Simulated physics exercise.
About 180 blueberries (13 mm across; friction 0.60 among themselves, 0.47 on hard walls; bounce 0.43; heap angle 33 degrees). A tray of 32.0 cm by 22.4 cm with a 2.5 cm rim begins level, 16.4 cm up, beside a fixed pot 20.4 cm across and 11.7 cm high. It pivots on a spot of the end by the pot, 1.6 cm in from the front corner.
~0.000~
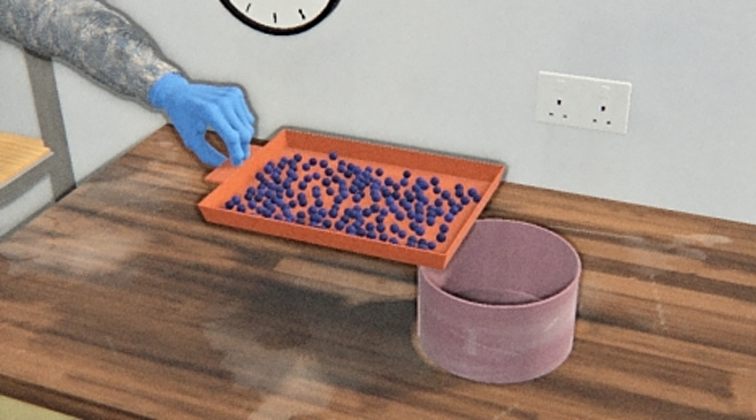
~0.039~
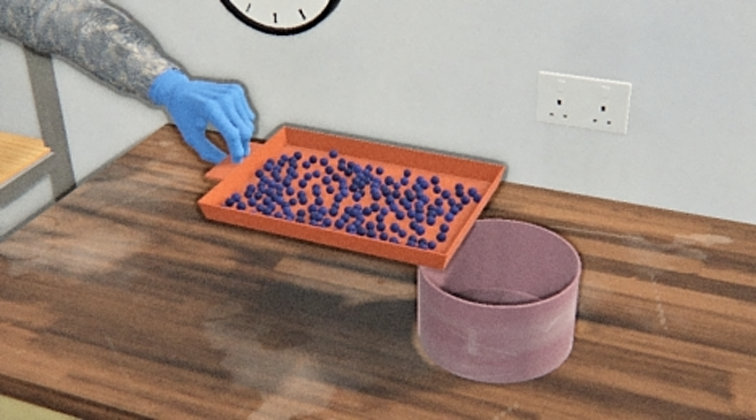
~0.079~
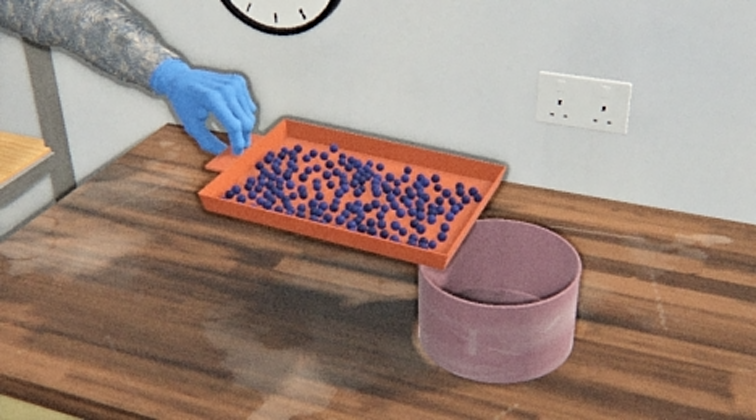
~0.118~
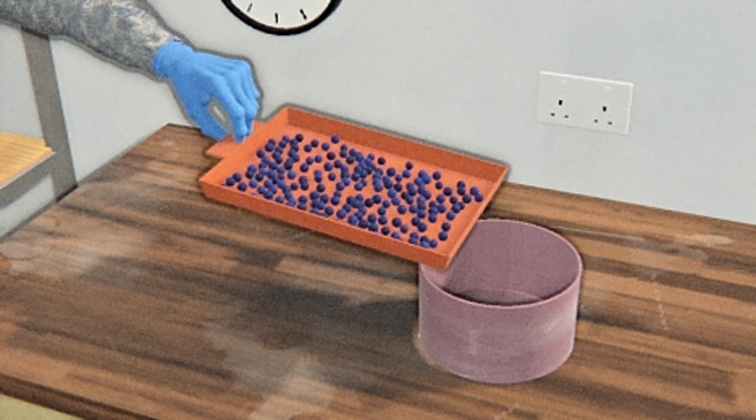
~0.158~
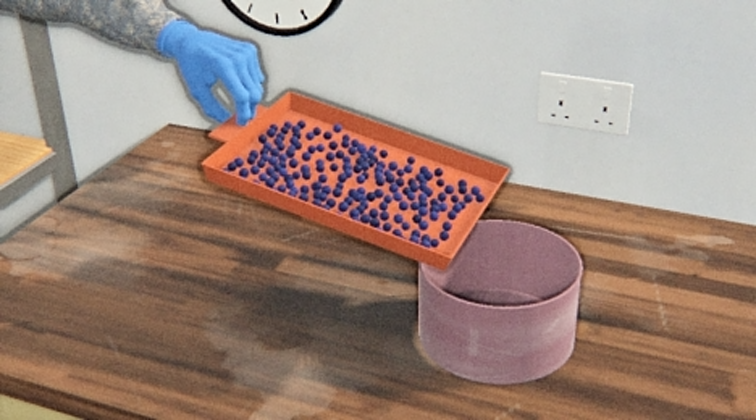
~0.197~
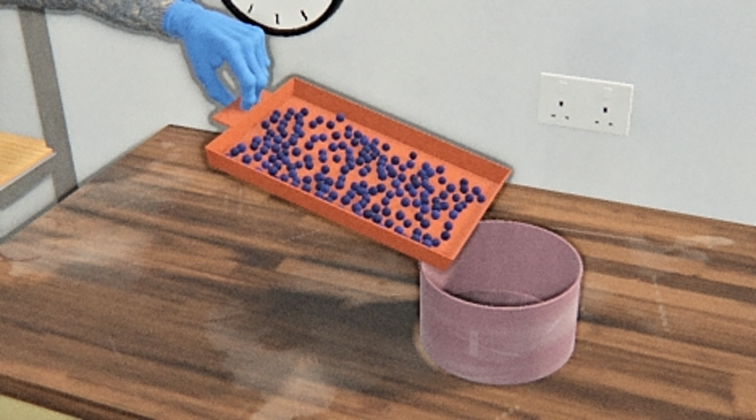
At the start, a blue-gloved hand holds the handle of an orange tray of dark blue berries, its right end by a round mauve pot on a wooden table. The hand then rises, lifting the tray's left end into a gentle rightward slope, while the berries stay spread across it.
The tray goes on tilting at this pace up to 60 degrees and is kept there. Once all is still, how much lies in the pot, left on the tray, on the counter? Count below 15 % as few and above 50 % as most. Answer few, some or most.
Pot some, tray most, counter few.
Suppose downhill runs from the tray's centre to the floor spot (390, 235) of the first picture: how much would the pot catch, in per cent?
Some 0 per cent.
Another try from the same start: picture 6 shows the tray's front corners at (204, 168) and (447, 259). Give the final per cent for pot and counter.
Pot 0, counter 30.
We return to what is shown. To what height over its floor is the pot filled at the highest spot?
Roughly 1.5 cm.
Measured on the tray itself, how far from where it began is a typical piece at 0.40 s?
Roughly 3 cm.
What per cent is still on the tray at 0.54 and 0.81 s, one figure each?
About 100, 85.
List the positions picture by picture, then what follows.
In the first picture, tray tilt 0 degrees, front corners at (205, 203) and (443, 251); middle of the pieces at (338, 200); pot at (498, 260).
In the second picture, tray tilt 1 degrees, front corners at (205, 201) and (443, 251); middle of the pieces at (338, 198).
In the third picture, tray tilt 3 degrees, front corners at (205, 192) and (444, 252); middle of the pieces at (339, 194).
In the fourth picture, tray tilt 7 degrees, front corners at (207, 179) and (446, 252), lowest corner right back; middle of the pieces at (340, 187).
In the fifth picture, tray tilt 11 degrees, front corners at (209, 163) and (448, 253), lowest corner right back; middle of the pieces at (342, 178).
In the sixth picture, tray tilt 15 degrees, front corners at (213, 147) and (450, 254), lowest corner right back; middle of the pieces at (363, 173); pot at (500, 262). The tray's pace is about 110 degrees a second.
After 0.40 s, tilt 38 degrees; the tray holds 100 %, the pot 0 %.
After 0.54 s, tilt 54 degrees; the tray holds 100 %, the pot 0 %.
After 0.81 s, tilt 60 degrees; the tray holds 85 %, the pot 5 %.
At rest (1.6 s), pot 25 %, tray 70 %, counter 5 %.
